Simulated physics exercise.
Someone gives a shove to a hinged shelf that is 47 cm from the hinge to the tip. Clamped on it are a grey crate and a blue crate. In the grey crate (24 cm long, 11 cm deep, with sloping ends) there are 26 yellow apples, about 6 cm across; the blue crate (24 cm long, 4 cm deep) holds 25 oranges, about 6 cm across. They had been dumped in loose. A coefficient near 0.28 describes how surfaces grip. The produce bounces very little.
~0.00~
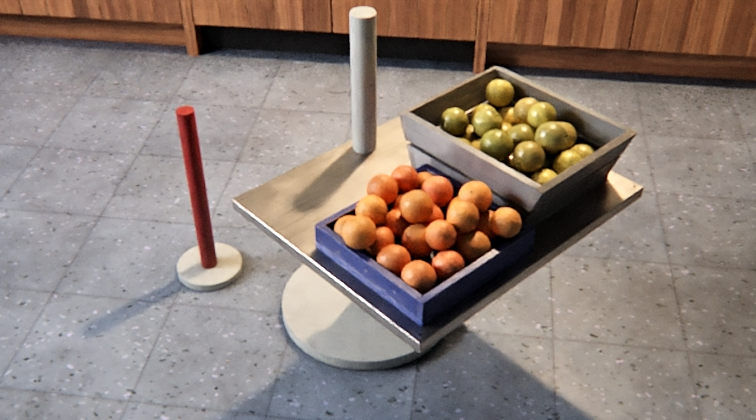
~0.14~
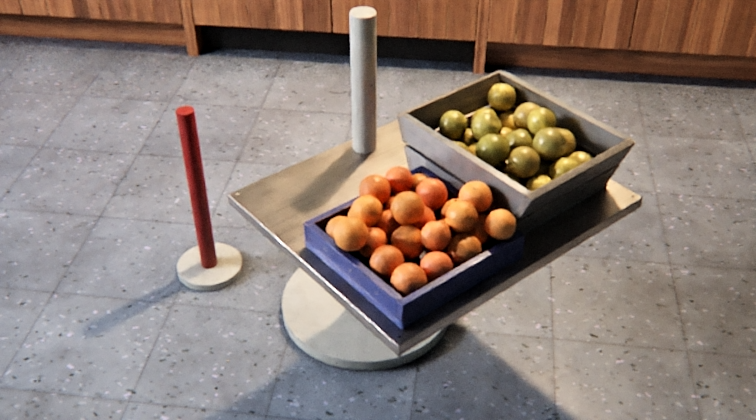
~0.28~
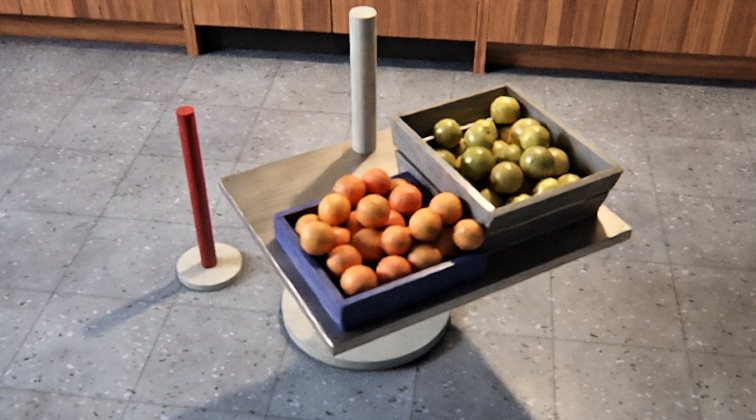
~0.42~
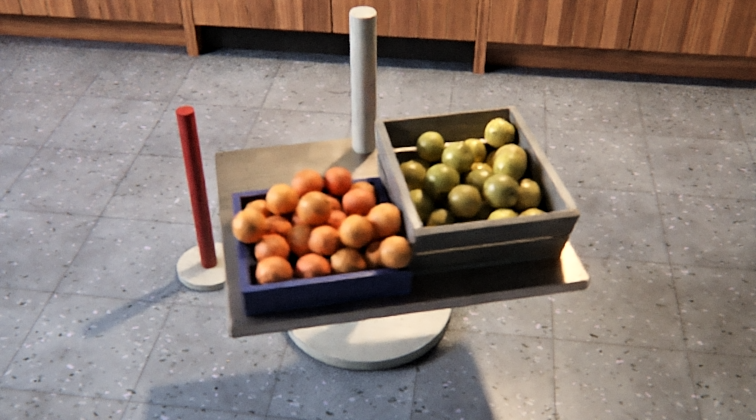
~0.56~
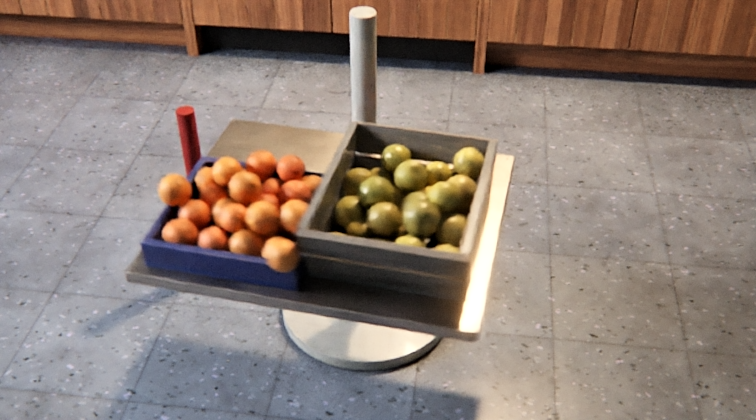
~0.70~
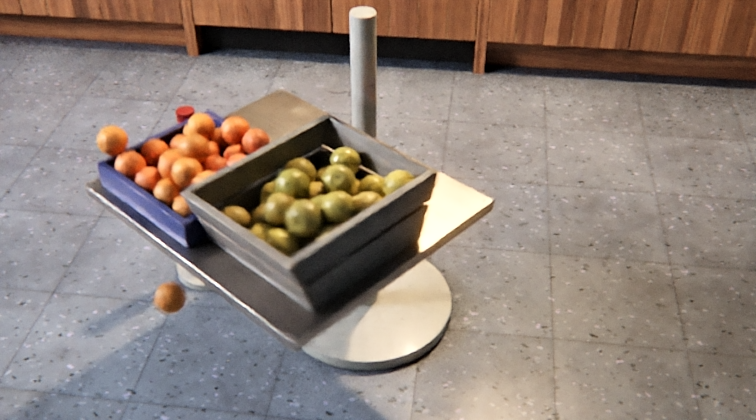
A shelf holding crates of oranges and yellow-green apples swings around, and one orange drops out.
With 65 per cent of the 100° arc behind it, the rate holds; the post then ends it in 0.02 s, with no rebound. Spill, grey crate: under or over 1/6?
Under.
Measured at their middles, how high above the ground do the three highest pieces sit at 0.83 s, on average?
Close to 58 cm up.
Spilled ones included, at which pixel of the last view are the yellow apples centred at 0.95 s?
Centre approx. at (266, 205).
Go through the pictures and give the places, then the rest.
In the first picture (each is followed by its nearest rim corner in this view), grey crate, (539, 187); blue crate, (420, 297); turned through 0°; none out.
In the second picture, grey crate, (528, 193); blue crate, (400, 299); turned through 4°.
In the third picture, grey crate, (492, 210); blue crate, (340, 301); turned through 14°.
In the fourth picture, grey crate, (418, 228); blue crate, (246, 286); turned through 32°.
In the fifth picture, grey crate, (302, 228); blue crate, (147, 238); turned through 56°; 1 out, the lowest orange at (284, 256).
In the sixth picture, grey crate, (188, 190); blue crate, (105, 161); turned through 86°; 1 out, the lowest orange at (170, 298).
After 0.75 s, it reaches the stop.
After 0.83 s, grey crate 26 in, 0 out and blue crate 23 in, 2 out.
After 0.95 s, grey crate 26 in, 0 out and blue crate 20 in, 5 out.
After 1.17 s, grey crate 26 in, 0 out and blue crate 18 in, 7 out.
Final count (at 1.61 s), grey crate 26 in, 0 out and blue crate 18 in, 7 out. Asked share, 0 of 26, 0 per cent.
